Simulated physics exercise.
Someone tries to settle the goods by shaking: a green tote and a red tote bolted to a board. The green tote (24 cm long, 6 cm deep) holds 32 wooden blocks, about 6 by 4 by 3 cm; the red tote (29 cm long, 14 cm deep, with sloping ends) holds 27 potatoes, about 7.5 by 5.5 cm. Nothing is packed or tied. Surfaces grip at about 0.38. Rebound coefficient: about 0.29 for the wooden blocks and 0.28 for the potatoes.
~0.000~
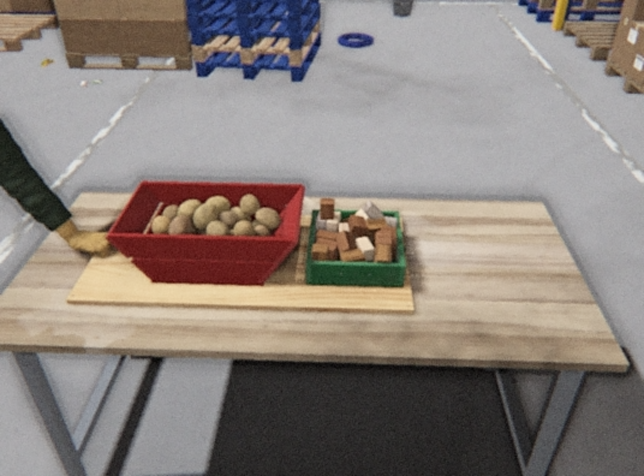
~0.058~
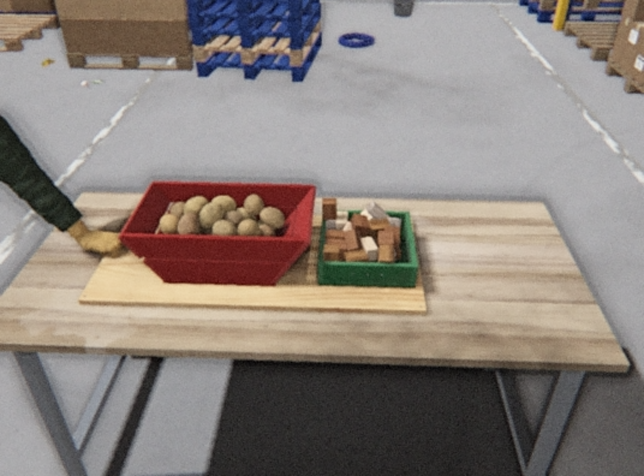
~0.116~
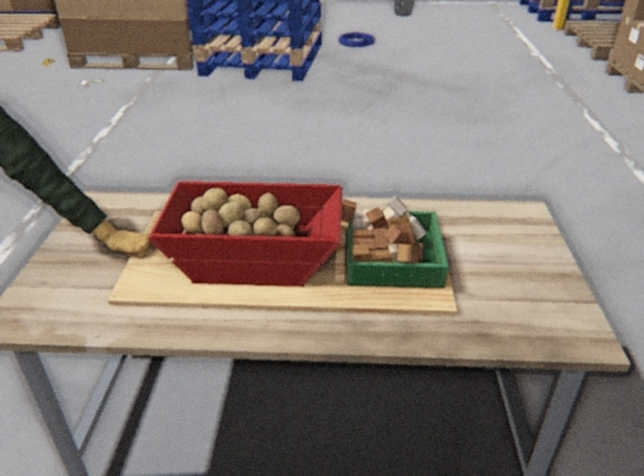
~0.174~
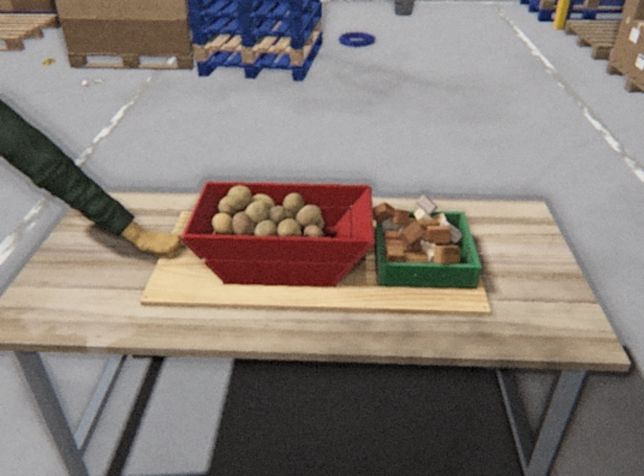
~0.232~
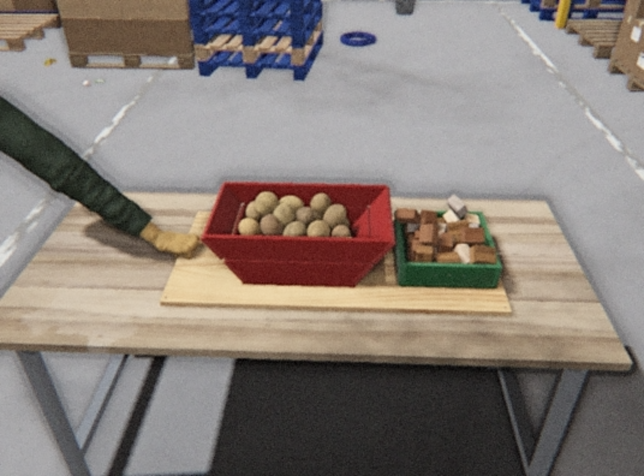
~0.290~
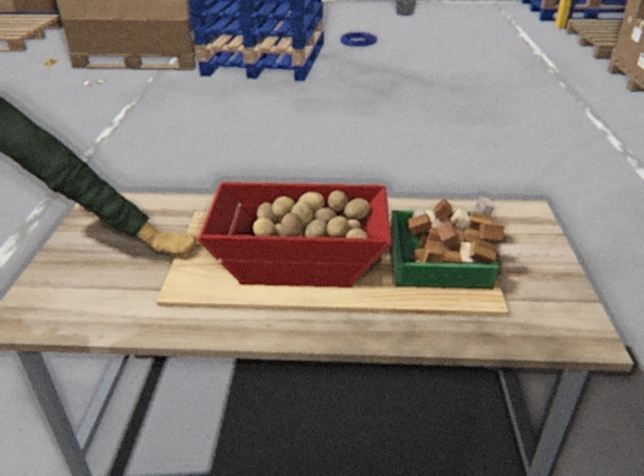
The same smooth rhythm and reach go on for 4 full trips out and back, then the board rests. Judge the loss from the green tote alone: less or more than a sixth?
Out of the green tote go more than a sixth of the wooden blocks.
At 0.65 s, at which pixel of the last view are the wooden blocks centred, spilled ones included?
At about (402, 247).
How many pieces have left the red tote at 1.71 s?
Out by then, roughly: Red tote 4.
After 0.65 s, green tote 26 in, 6 out and red tote 27 in, 0 out.
After 1.09 s, green tote 26 in, 6 out and red tote 26 in, 1 out.
After 1.71 s, green tote 23 in, 9 out and red tote 23 in, 4 out.
Final count (at 2.51 s), green tote 22 in, 10 out and red tote 23 in, 4 out. Asked share, 10 of 32, 31 per cent.
